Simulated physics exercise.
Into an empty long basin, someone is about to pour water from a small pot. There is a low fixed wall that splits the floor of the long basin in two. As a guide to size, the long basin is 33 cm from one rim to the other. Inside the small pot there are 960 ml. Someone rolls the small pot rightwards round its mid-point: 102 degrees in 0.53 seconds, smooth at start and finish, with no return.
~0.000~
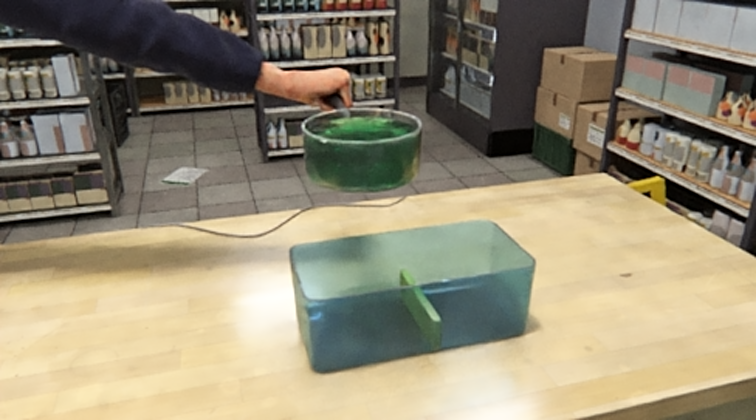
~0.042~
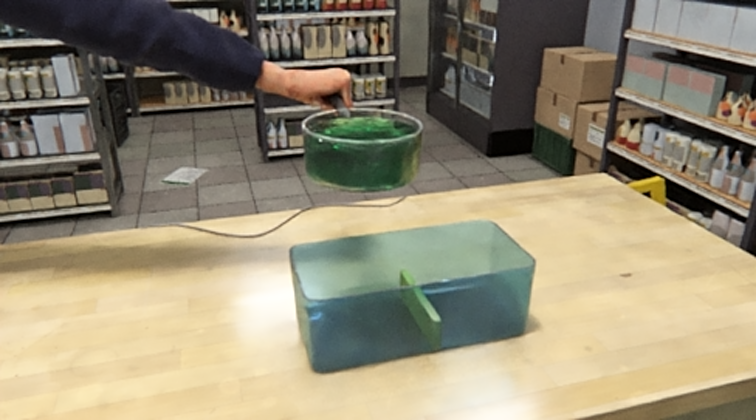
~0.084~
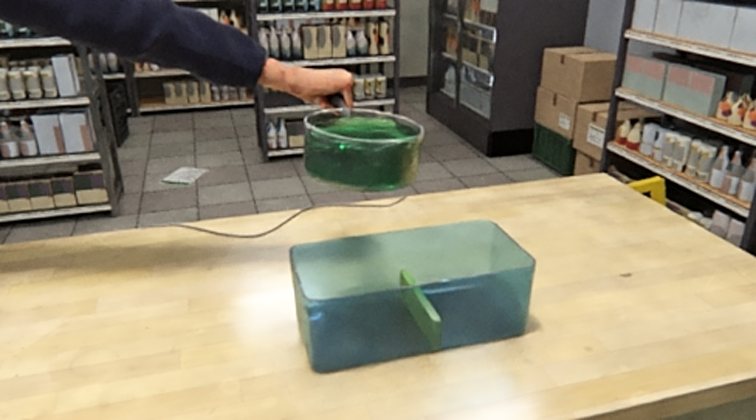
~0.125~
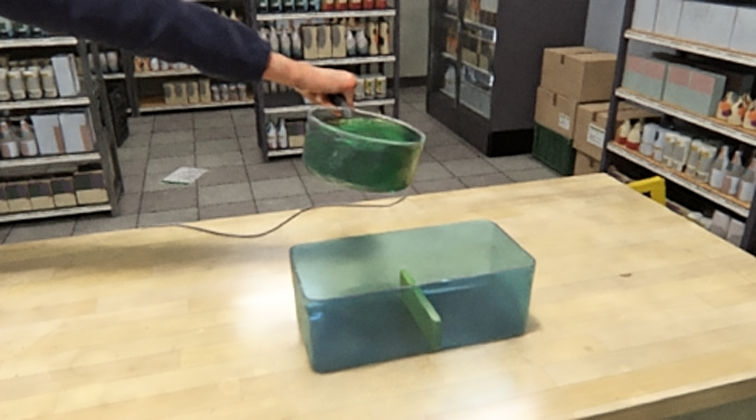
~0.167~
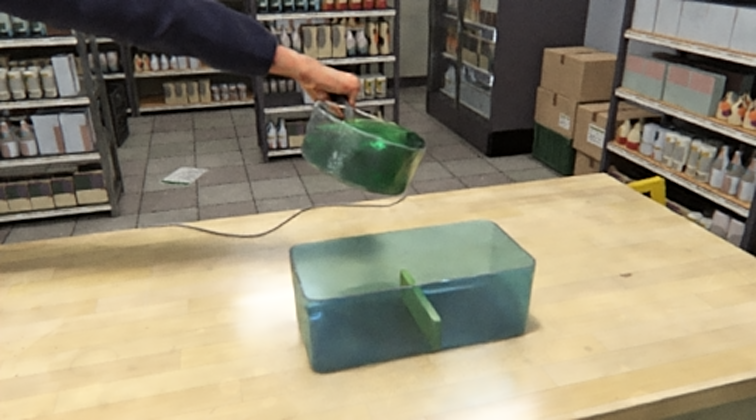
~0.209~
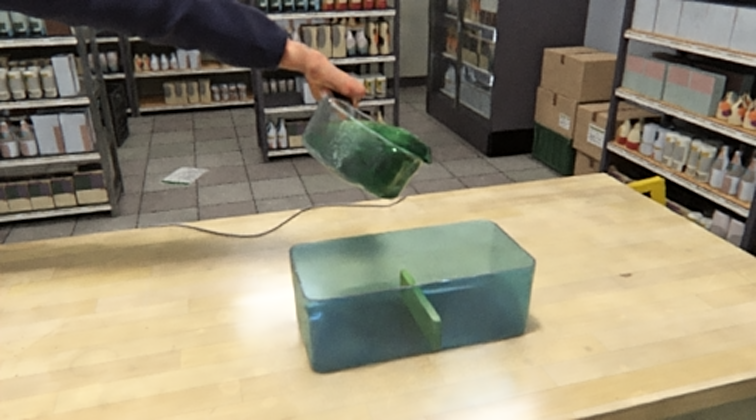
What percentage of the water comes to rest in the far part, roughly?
70 %.
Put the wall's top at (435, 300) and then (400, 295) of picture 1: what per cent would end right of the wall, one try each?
Roughly 45 per cent, then 85 per cent.
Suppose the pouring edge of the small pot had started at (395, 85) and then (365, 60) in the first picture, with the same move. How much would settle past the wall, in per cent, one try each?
It comes to 65 per cent, and then 40 per cent.
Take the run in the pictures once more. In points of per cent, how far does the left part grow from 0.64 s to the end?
That amounts to roughly 16 per cent of the whole.
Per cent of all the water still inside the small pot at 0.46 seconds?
Roughly 20 %.
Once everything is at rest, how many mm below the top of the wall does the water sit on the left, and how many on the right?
The left side gives some 40 mm, the right side some 18 mm.
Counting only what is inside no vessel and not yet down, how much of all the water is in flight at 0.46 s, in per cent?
Share: Roughly 54 per cent.
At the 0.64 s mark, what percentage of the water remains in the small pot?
I'd say some 4 per cent remains.
After 0.46 s the tilt is 97° and 19 per cent is still to pour, 0 is left of the wall and 27 right of it.
After 0.64 s the tilt is 102° and 4 per cent is still to pour, 11 is left of the wall and 70 right of it.
After 0.82 s the tilt is 102° and 1 per cent is still to pour, 19 is left of the wall and 73 right of it.
After 1.03 s the tilt is 102° and 0 per cent is still to pour, 24 is left of the wall and 72 right of it.
In the end 27 per cent lies left of the wall, 70 right of it and 4 outside.
